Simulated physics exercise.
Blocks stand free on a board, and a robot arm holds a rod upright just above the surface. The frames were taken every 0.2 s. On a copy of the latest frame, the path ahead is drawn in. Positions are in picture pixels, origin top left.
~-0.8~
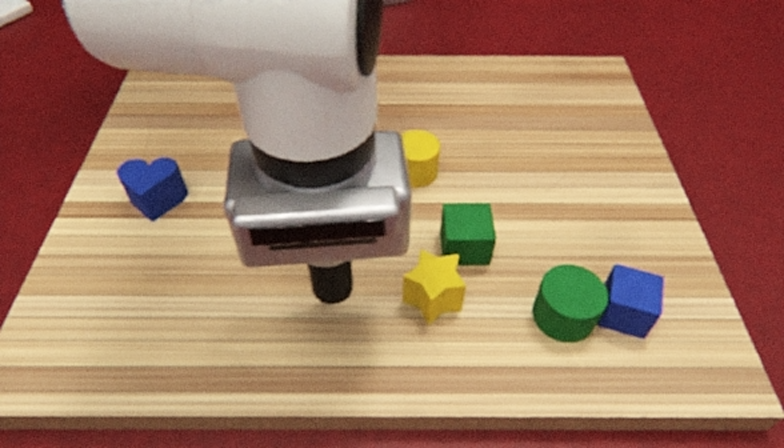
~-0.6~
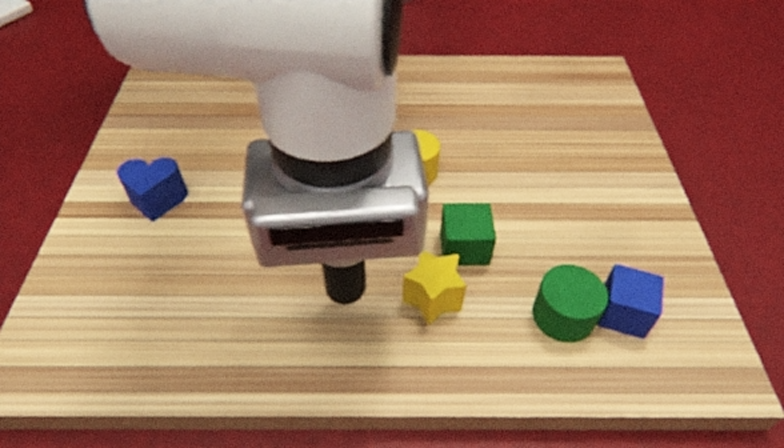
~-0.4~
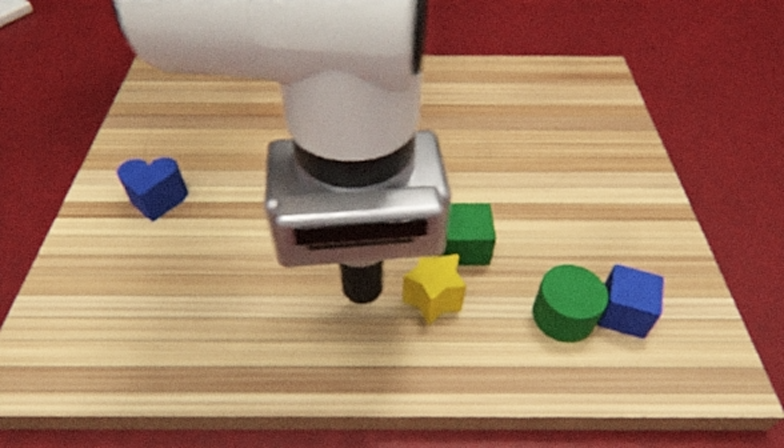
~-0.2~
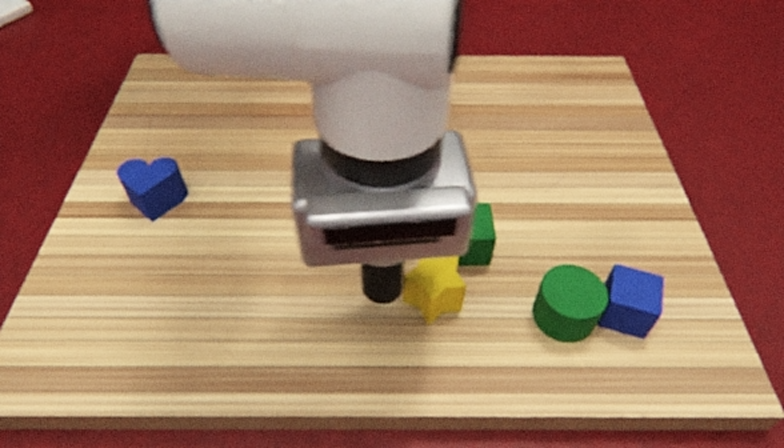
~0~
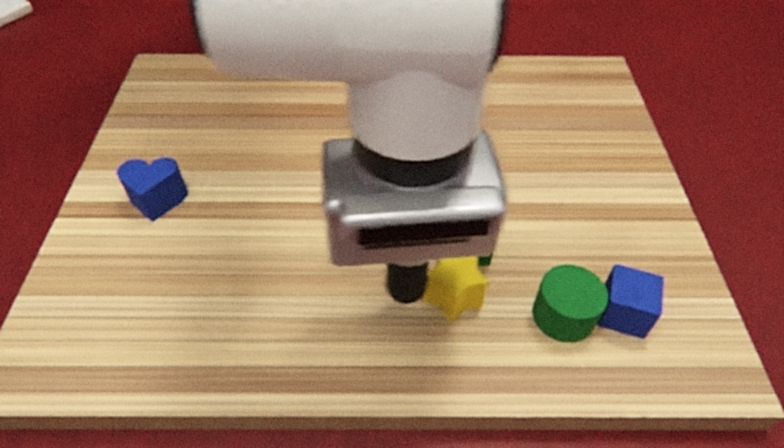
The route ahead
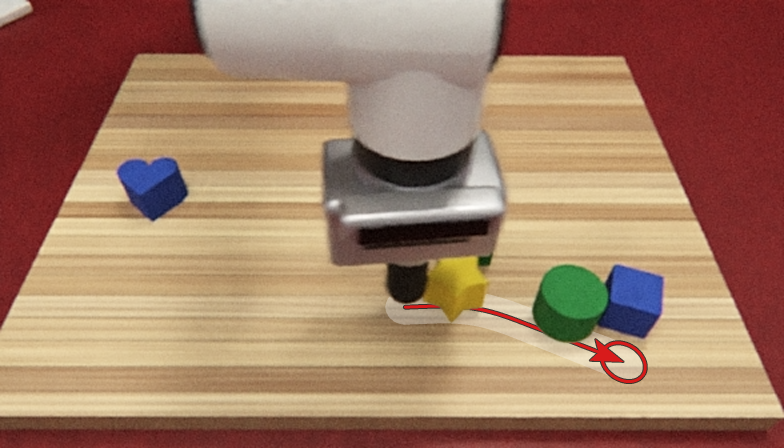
On a wooden board, a robot arm moving its black rod rightward to the yellow star block and nudging it slightly right.
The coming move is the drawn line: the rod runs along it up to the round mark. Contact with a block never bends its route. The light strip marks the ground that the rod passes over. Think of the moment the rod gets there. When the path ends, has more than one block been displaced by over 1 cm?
I believe so.
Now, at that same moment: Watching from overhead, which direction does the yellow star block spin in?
The answer is counter-clockwise.
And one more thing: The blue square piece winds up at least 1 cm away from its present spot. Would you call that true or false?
That is true.
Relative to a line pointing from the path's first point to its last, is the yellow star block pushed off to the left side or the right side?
Pushed left.
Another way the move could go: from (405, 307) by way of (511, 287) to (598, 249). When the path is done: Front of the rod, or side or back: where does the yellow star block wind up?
Still being pushed.
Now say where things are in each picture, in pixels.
Lower end of the rod (333, 289), tops of blocks, yellow star block (436, 272), green square piece (469, 220), green cylinder (575, 290), blue square piece (638, 288), in the first frame.
Rod (346, 289), blocks as before, in the second frame.
Rod (363, 289), blocks as before, in the third frame.
Rod (383, 289), blocks as before, in the fourth frame.
Rod (406, 288), yellow star block (457, 270), green square piece hidden, green cylinder (575, 290), blue square piece (638, 288), in the fifth frame.
The drawn path runs from (405, 307) by way of (477, 309) and (548, 333) to (623, 362).
What follows on the original path. One third of the way, rod (483, 290); yellow star block (522, 258), turned 35° anticlockwise.
Two thirds of the way, rod (557, 315); yellow star block (535, 257), turned 80° anticlockwise; green cylinder (606, 290); blue square piece (664, 288).
At the end, rod (635, 344); yellow star block (535, 257), turned 80° anticlockwise; green square piece not moved; green cylinder (651, 295); blue square piece (698, 274), turned 25° anticlockwise.
